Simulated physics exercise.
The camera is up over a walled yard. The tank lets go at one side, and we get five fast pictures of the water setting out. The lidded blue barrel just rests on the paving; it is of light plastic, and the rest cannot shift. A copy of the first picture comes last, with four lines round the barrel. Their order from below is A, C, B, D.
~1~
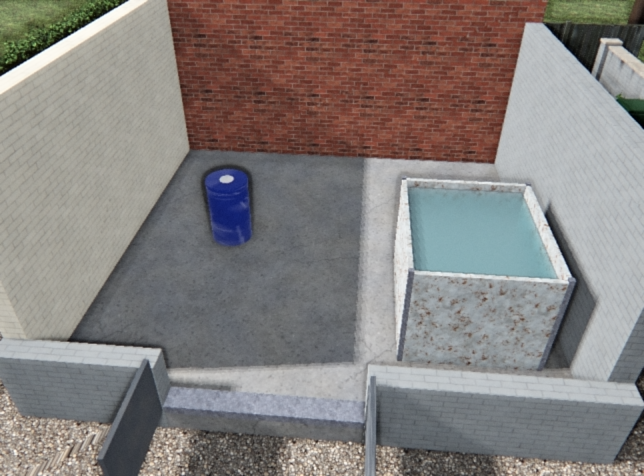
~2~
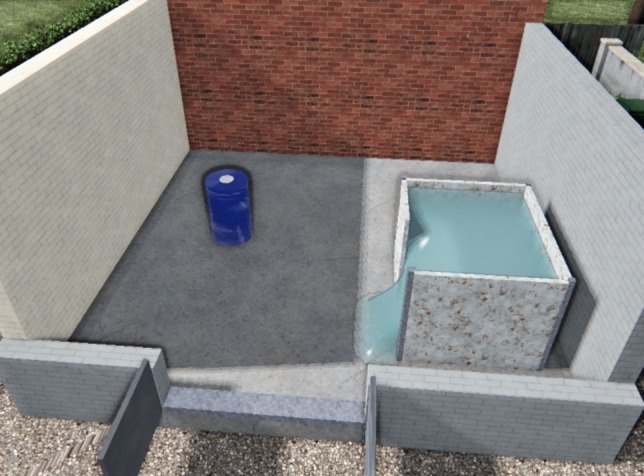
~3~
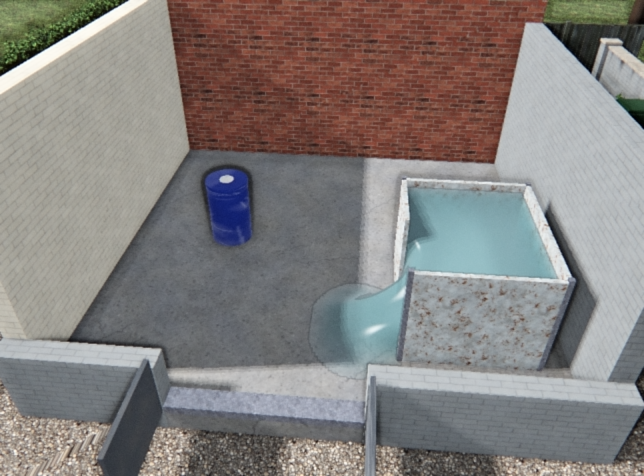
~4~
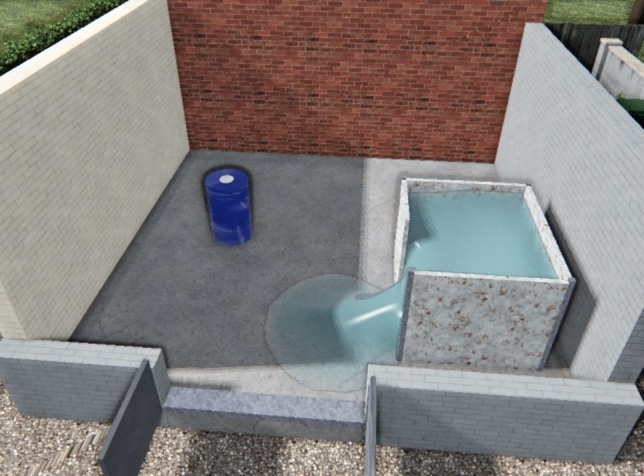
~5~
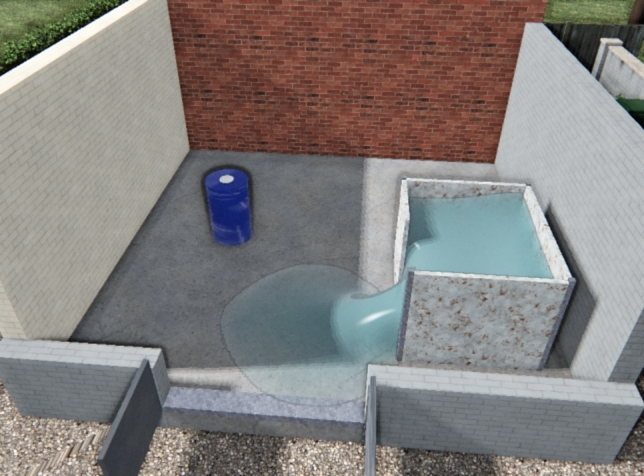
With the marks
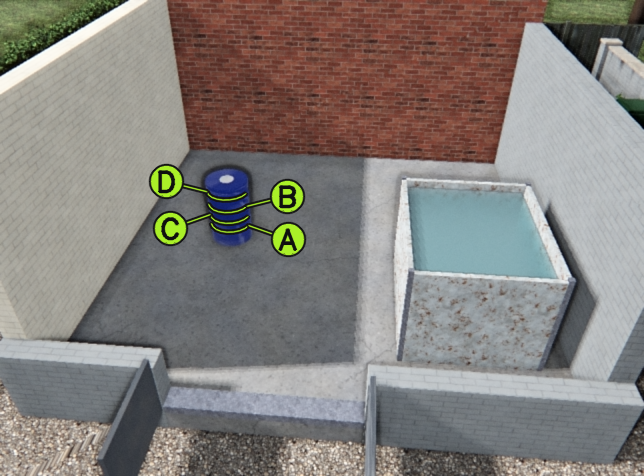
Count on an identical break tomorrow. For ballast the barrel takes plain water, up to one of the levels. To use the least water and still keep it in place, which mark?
Take A.
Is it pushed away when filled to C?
No.
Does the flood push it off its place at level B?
No, that is safe.
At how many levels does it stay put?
All four.
On the marked copy, A at (226, 232); B at (224, 212); C at (225, 223); D at (223, 200); from the bottom up A, C, B, D.
If A is chosen, it does not move.
If B is chosen, it does not move.
If C is chosen, it does not move.
If D is chosen, it does not move.
